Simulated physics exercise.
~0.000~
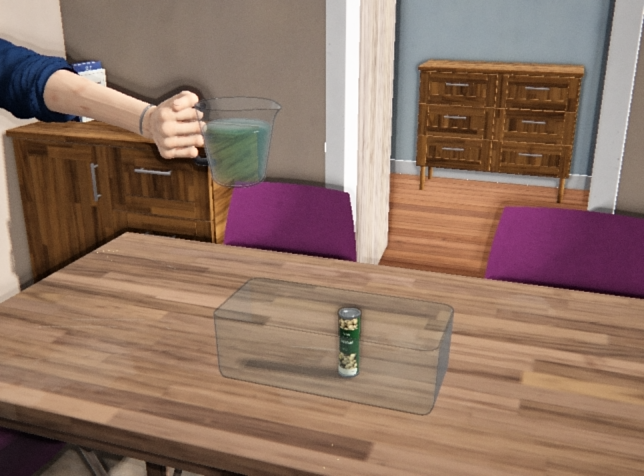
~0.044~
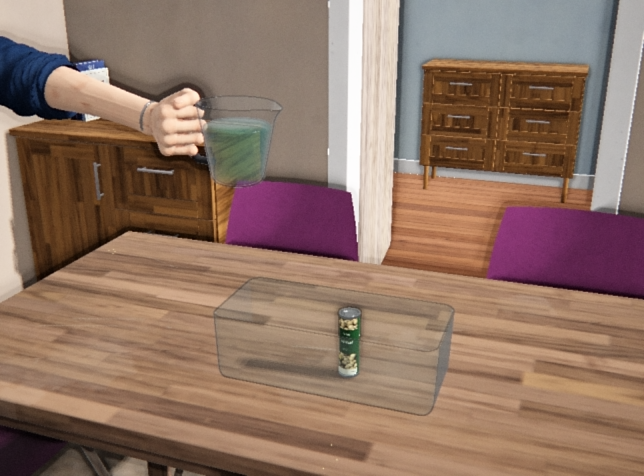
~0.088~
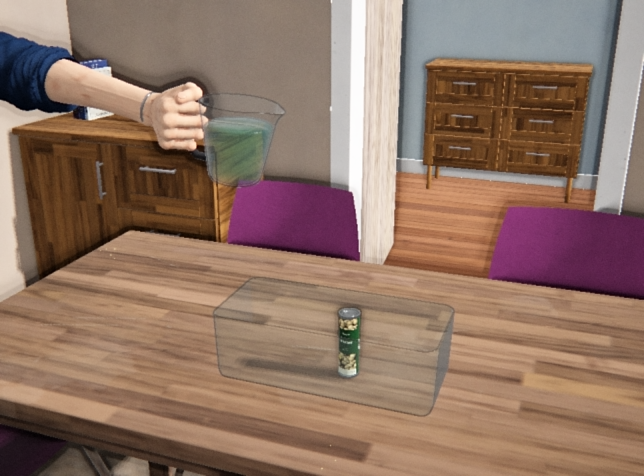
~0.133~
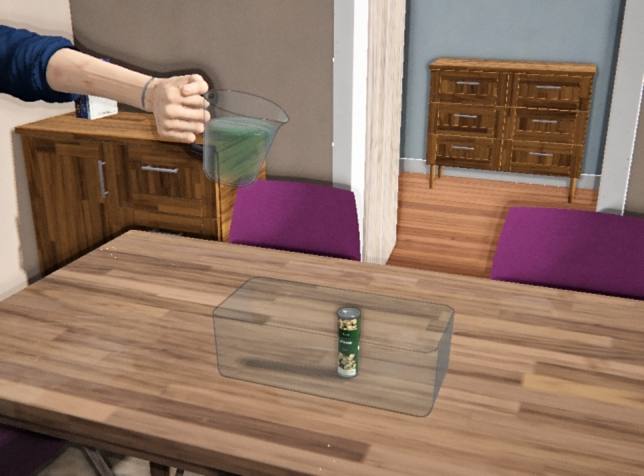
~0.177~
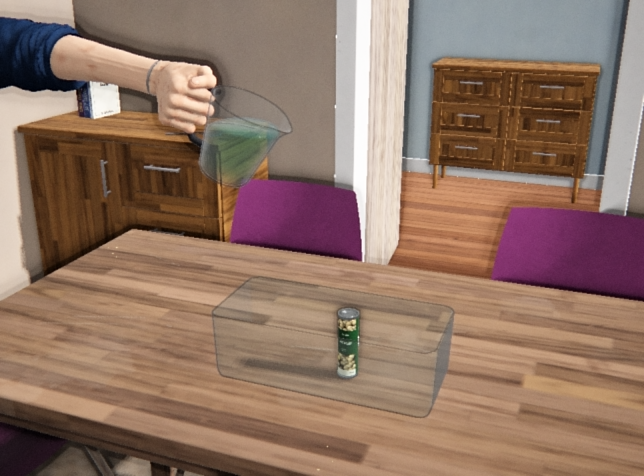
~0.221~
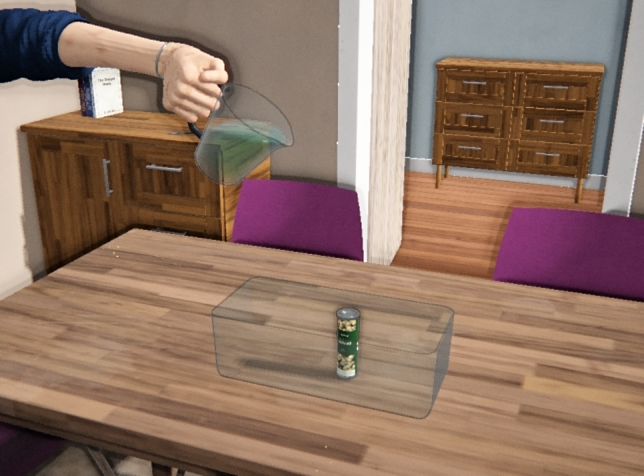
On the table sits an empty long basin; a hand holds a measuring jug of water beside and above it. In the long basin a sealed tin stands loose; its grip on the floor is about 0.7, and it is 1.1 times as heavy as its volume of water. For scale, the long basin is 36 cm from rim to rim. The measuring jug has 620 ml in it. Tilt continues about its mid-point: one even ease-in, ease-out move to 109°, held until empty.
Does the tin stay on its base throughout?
No, it goes down.
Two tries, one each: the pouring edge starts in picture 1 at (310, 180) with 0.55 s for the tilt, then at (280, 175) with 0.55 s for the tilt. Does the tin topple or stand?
Trial 1 - tin tips; trial 2 - tin stays standing.
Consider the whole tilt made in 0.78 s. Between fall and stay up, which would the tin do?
In that case the tin overturns.
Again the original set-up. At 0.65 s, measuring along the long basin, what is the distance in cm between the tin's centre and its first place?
Centre to centre, close to 4 cm.
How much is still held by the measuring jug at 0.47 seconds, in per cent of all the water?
Near 46 in a hundred.
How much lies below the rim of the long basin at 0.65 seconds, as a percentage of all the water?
Roughly 66 %.
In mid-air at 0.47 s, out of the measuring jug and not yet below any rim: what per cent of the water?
Some 52 % is the figure.
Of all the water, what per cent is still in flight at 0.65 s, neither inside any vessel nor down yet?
Estimate: About 30 in a hundred.
By 0.47 s the tilt is 103° and 45 per cent is still to pour; the tin stands where it began.
By 0.65 s the tilt is 109° and 5 per cent is still to pour; the tin leans 5°.
By 0.84 s the tilt is 109° and 0 per cent is still to pour; the tin lies on its side.
By 1.05 s the tilt is 109° and 0 per cent is still to pour; the tin lies on its side.
At rest the tin lies on its side.
